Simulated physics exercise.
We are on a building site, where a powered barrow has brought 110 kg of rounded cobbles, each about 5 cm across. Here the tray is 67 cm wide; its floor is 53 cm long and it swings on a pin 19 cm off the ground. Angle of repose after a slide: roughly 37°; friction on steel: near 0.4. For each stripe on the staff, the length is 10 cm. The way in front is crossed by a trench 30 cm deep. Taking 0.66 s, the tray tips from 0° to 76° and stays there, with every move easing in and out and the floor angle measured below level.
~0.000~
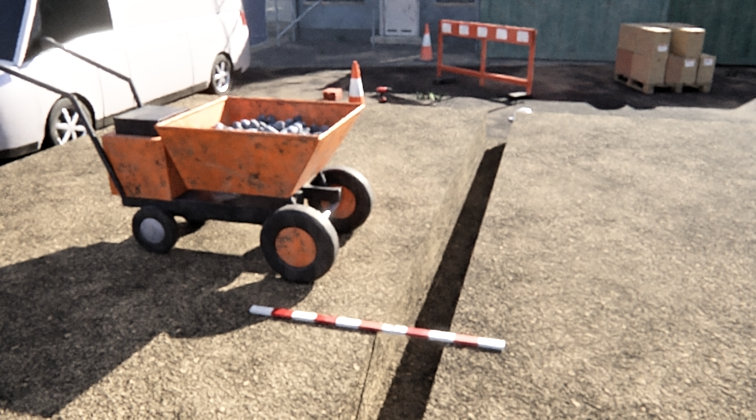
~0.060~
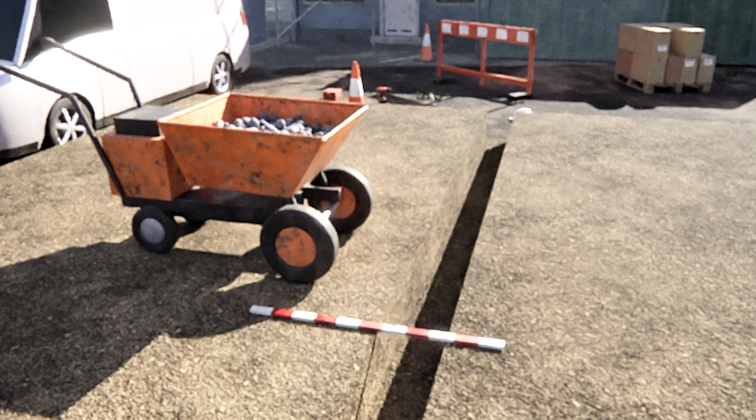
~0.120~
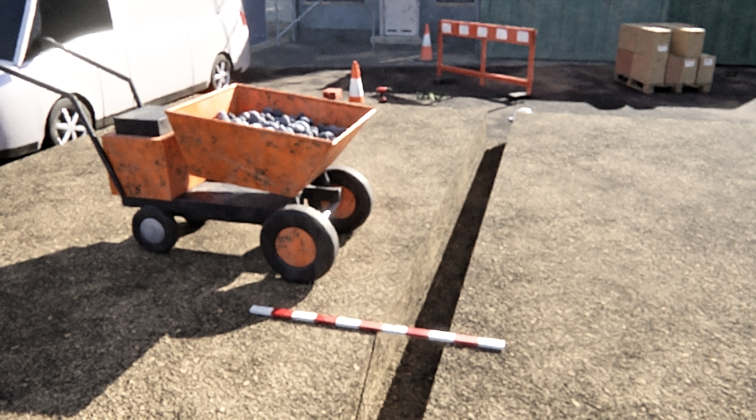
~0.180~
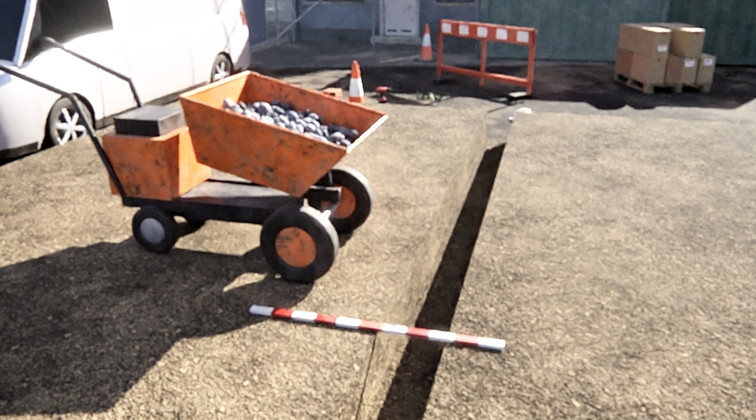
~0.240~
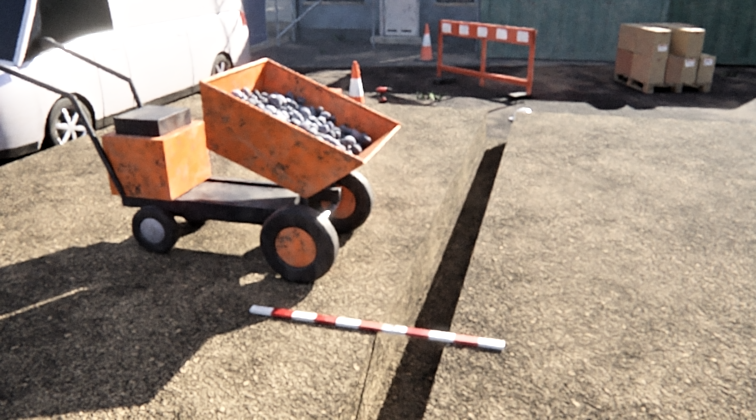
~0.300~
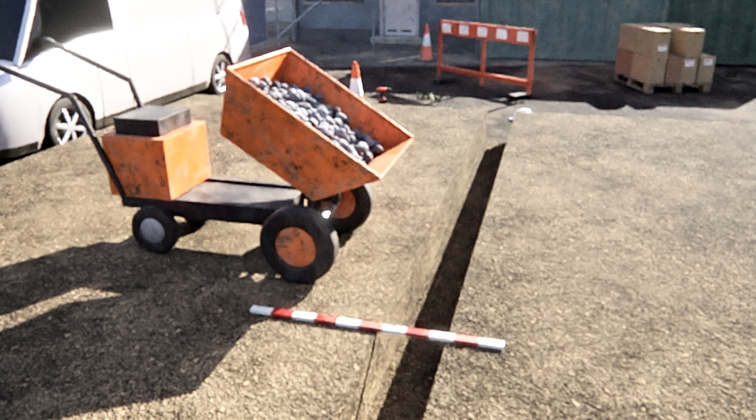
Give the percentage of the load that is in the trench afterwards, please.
Near 48 per cent of the load.
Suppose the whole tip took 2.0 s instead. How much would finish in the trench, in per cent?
In that case some 80 per cent.
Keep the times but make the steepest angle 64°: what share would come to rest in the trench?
In that case some 35 per cent.
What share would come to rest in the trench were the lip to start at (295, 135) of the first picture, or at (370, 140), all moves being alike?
75 %, then 5 %.
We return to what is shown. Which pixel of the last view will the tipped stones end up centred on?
Their centre sits close to (479, 268).
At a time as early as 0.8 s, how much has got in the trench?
By that moment, roughly 15 per cent of the load.
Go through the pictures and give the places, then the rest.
In the first frame, lip at (320, 138), floor tilted 0°, highest stones at (268, 127).
In the second frame, the tray is at 2°, its lip at (323, 139); the top of the load is at (264, 124); the stones move at 0.4 m/s on average.
In the third frame, the tray is at 7°, its lip at (333, 144); the top of the load is at (253, 118); the stones move at 0.8 m/s on average.
In the fourth frame, lip at (347, 151), floor tilted 14°, highest stones at (250, 109); the stones move at 1.1 m/s on average.
In the fifth frame, the tray is at 23°, its lip at (364, 163); the top of the load is at (259, 99); the stones move at 1.4 m/s on average.
In the sixth frame, the tray is at 33°, its lip at (380, 179); the top of the load is at (273, 89); the stones move at 1.5 m/s on average.
After 0.5 s the floor is at 65°; 100 % in the tray; the foremost stones are at (396, 201).
After 0.8 s the floor is at 76°; 71 % in the tray, 14 % in the trench, 15 % past the trench; the foremost stones are at (501, 284).
After 1.1 s the floor is at 76°; 15 % in the tray, 32 % in the trench, 53 % past the trench; the foremost stones are at (682, 284).
After 3.1 s the floor is at 76°; 0 % in the tray, 48 % in the trench, 52 % past the trench; the foremost stones are past the picture's edge.
